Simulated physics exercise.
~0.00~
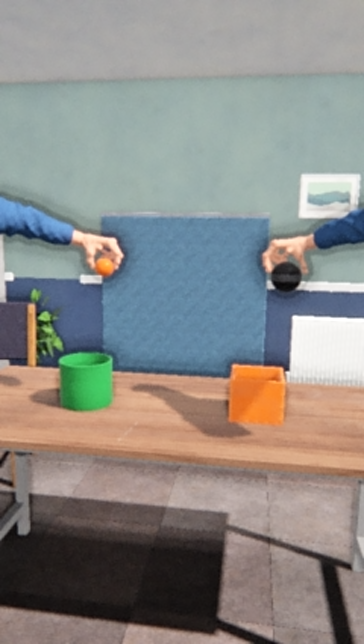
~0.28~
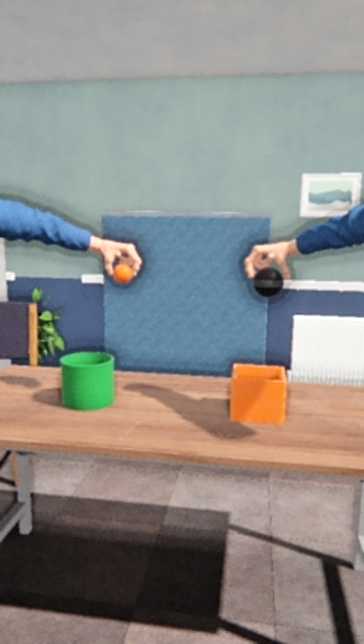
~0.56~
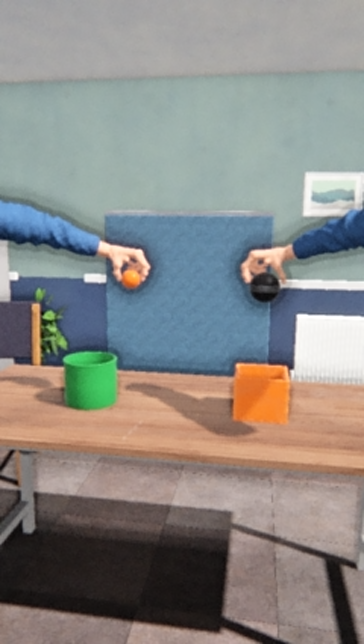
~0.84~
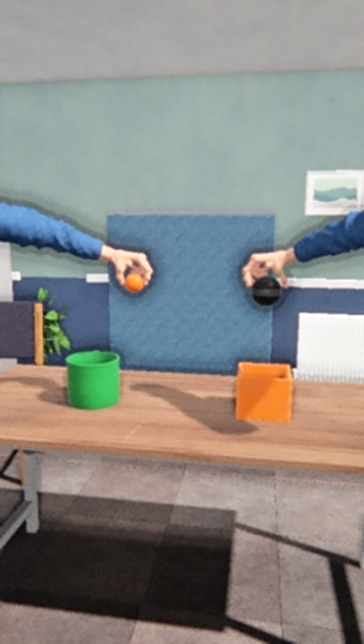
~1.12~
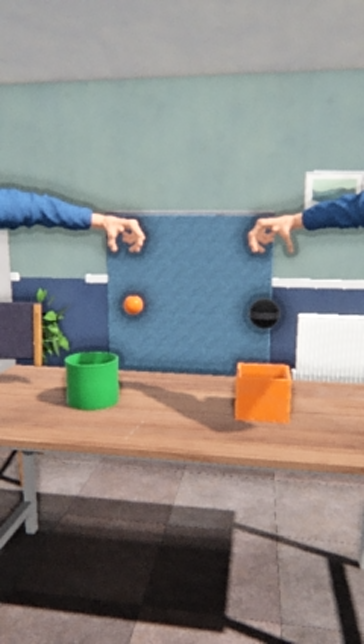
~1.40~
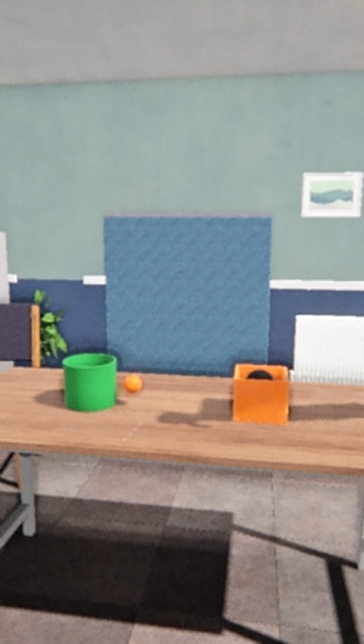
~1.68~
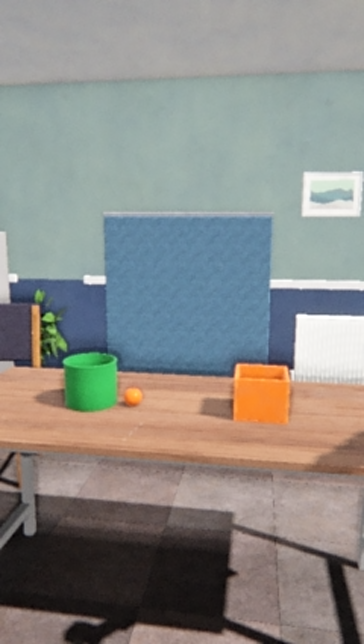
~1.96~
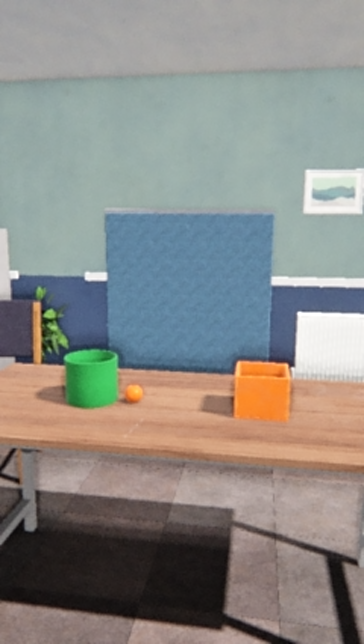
An orange tomato and a black ball hang from two blue-sleeved hands above a wooden table, seen from the front by a slightly swaying camera in a room with a green and navy wall. A green bin stands on the left of the table and an orange basket on the right, with a blue panel behind. The hands move inward, the tomato going right and the ball left, then lower a little. Both hands let go and draw back as the two things fall. The ball drops into the orange basket and disappears inside, while the tomato misses and rests on the table just right of the green bin.
